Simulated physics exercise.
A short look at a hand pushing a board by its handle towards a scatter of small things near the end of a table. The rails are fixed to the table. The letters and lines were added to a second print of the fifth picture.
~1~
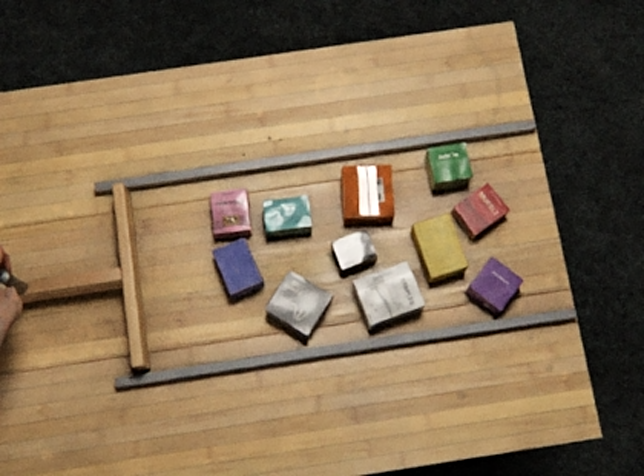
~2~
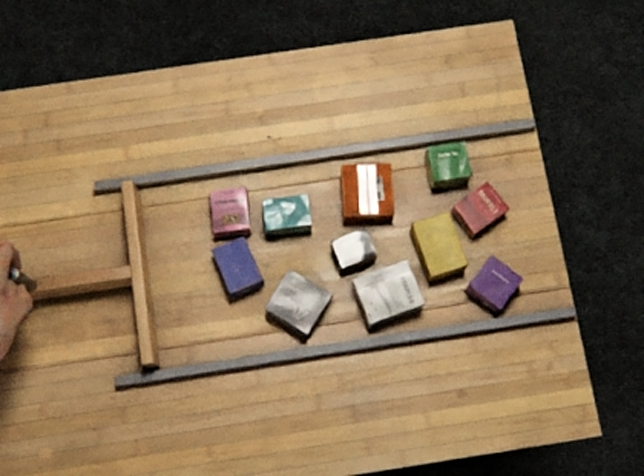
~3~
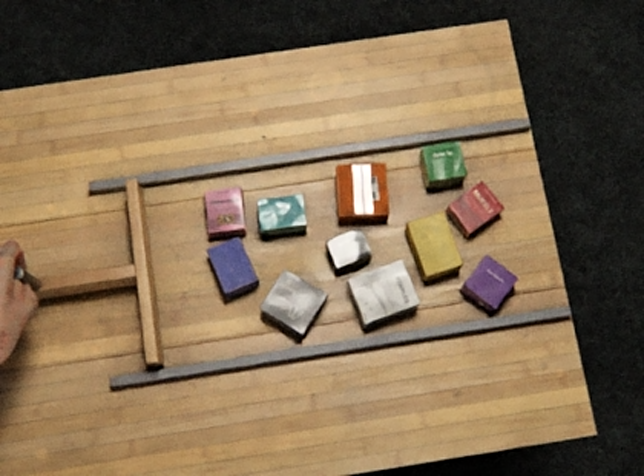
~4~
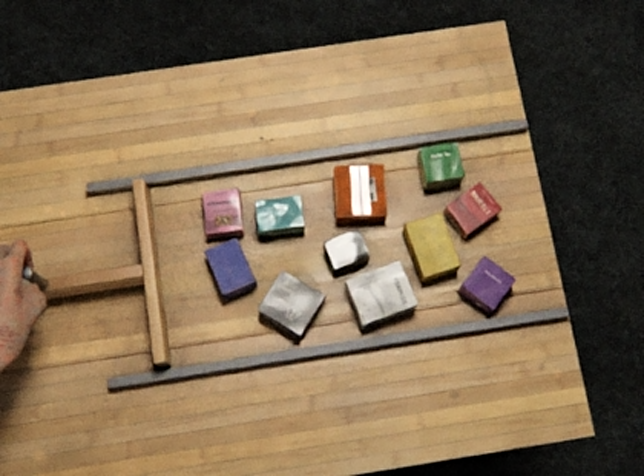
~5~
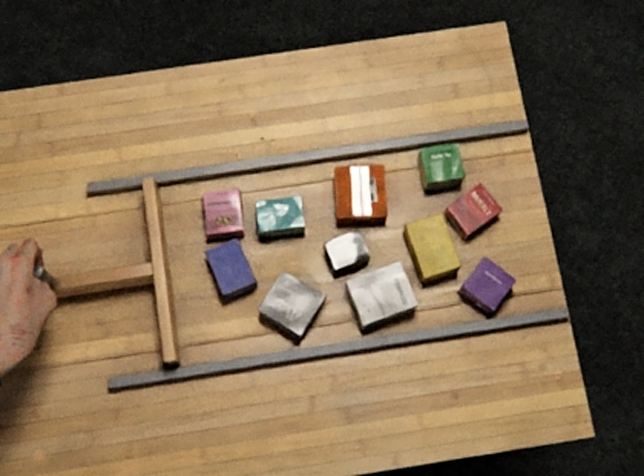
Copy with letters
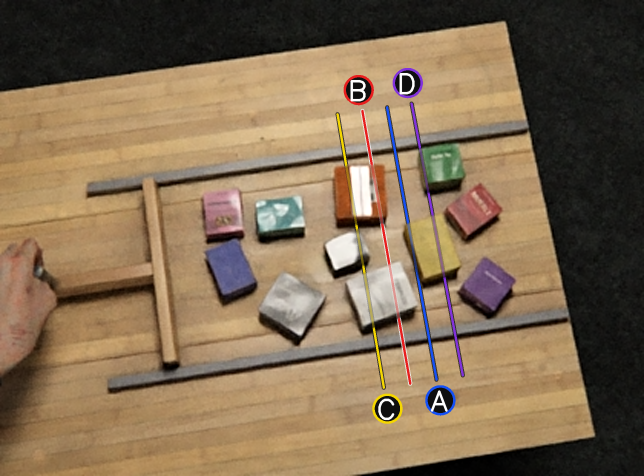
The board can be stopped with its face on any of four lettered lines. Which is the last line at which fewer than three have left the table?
A.
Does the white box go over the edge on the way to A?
No.
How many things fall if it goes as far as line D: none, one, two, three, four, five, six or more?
Three.
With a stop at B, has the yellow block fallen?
No.
On the marked copy, A at (411, 239); B at (386, 243); C at (360, 247); D at (436, 235).
Following A. Soon after the start, board (251, 254); grey packet (304, 312); pink packet (270, 208).
Later, board (342, 240); green packet (485, 154); red packet (487, 211).
In the end, board (410, 230); green packet over the edge; red packet over the edge; two fallen.
As for the rest, B is within the limit but short; C is within the limit but short; D drops three.
